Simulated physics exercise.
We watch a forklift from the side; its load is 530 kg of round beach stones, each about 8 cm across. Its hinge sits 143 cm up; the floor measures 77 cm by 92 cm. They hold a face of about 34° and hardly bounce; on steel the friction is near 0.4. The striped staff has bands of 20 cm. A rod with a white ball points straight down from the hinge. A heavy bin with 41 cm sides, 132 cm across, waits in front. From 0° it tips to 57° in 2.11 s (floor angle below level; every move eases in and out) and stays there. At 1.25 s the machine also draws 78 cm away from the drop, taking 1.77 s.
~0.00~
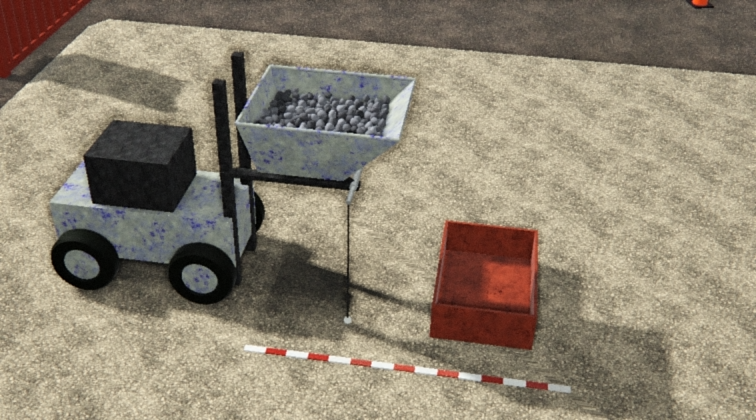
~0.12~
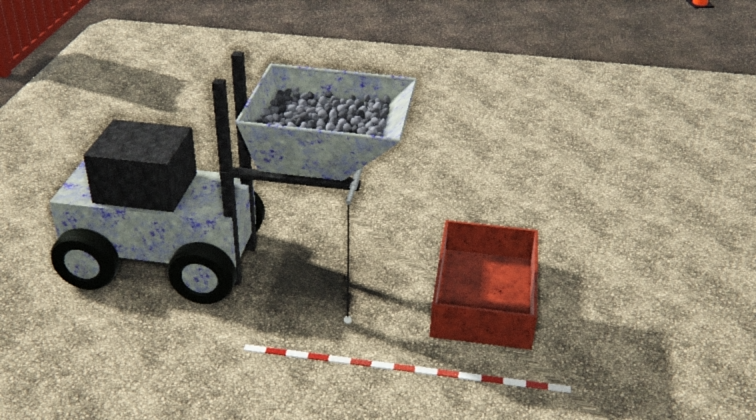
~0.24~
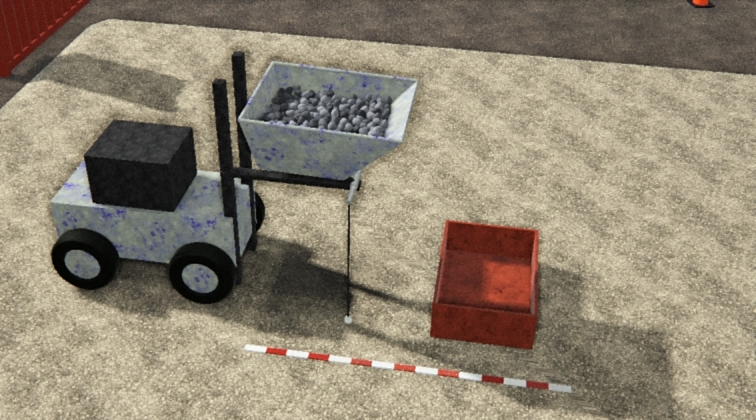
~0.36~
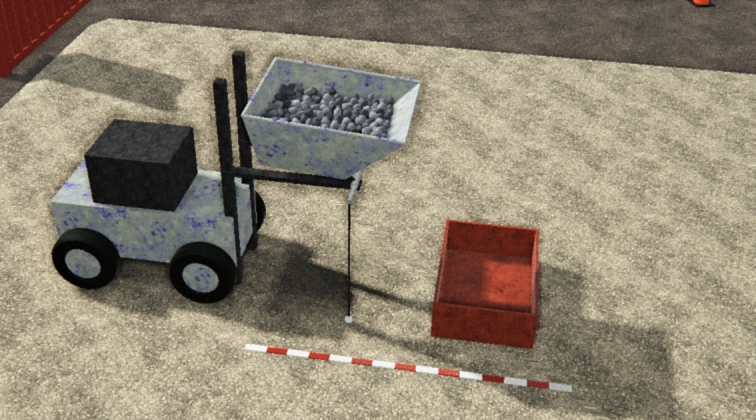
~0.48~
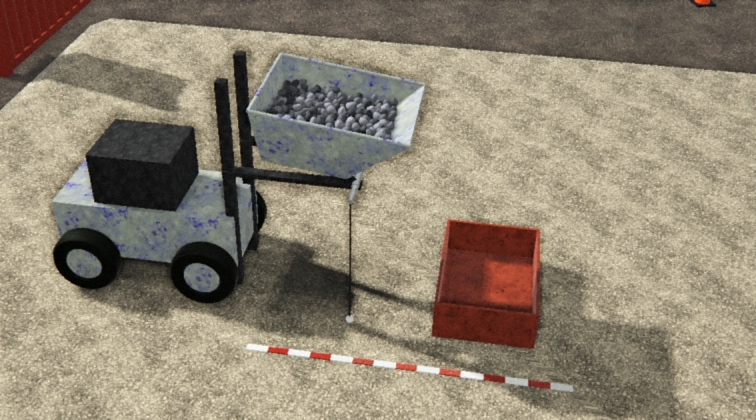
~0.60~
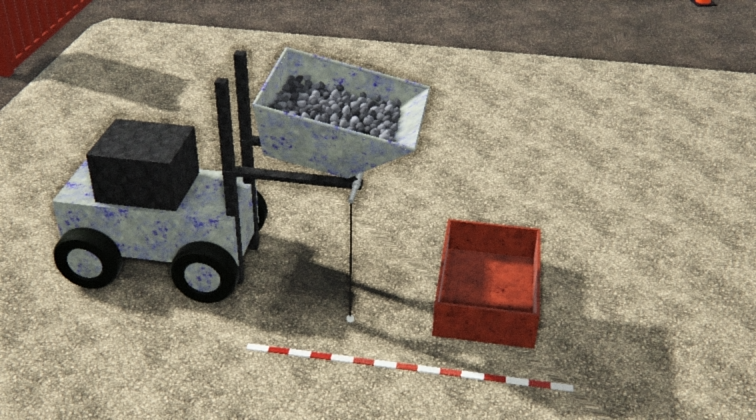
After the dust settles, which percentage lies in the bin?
Close to 20 in a hundred.
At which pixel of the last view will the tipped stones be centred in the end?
Around (408, 282).
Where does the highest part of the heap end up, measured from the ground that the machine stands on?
Some 28 cm above that level.
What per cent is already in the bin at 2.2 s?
Some 10 per cent.
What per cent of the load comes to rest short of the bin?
Near 75 in a hundred.
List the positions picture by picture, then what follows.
The first picture shows lip at (399, 140), floor tilted 0°, highest stones at (357, 109).
The second picture shows lip at (400, 141), floor tilted 1°, highest stones at (350, 109); the stones move at 0.1 m/s on average.
In the third picture, the tipping skip is at 2°, its lip at (402, 142); the top of the load is at (336, 108); the stones move at 0.2 m/s on average.
In the fourth picture, the tipping skip is at 4°, its lip at (405, 144); the top of the load is at (317, 104); the stones move at 0.2 m/s on average.
In the fifth picture, the tipping skip is at 8°, its lip at (410, 146); the top of the load is at (306, 101); the stones move at 0.3 m/s on average.
In the sixth picture, the tipping skip is at 11°, its lip at (415, 150); the top of the load is at (302, 97); the stones move at 0.3 m/s on average.
After 1.6 s the floor is at 48°; 100 % in the tipping skip; the foremost stones are at (426, 167).
After 2.2 s the floor is at 57°; 66 % in the tipping skip, 25 % short of the bin, 8 % in the bin; the foremost stones are at (476, 290).
After 3.5 s the floor is at 57°; 26 % in the tipping skip, 50 % short of the bin, 21 % in the bin, 3 % beside or beyond the bin; the foremost stones are at (529, 298).
After 6.1 s the floor is at 57°; 0 % in the tipping skip, 76 % short of the bin, 21 % in the bin, 3 % beside or beyond the bin; the foremost stones are at (530, 300).
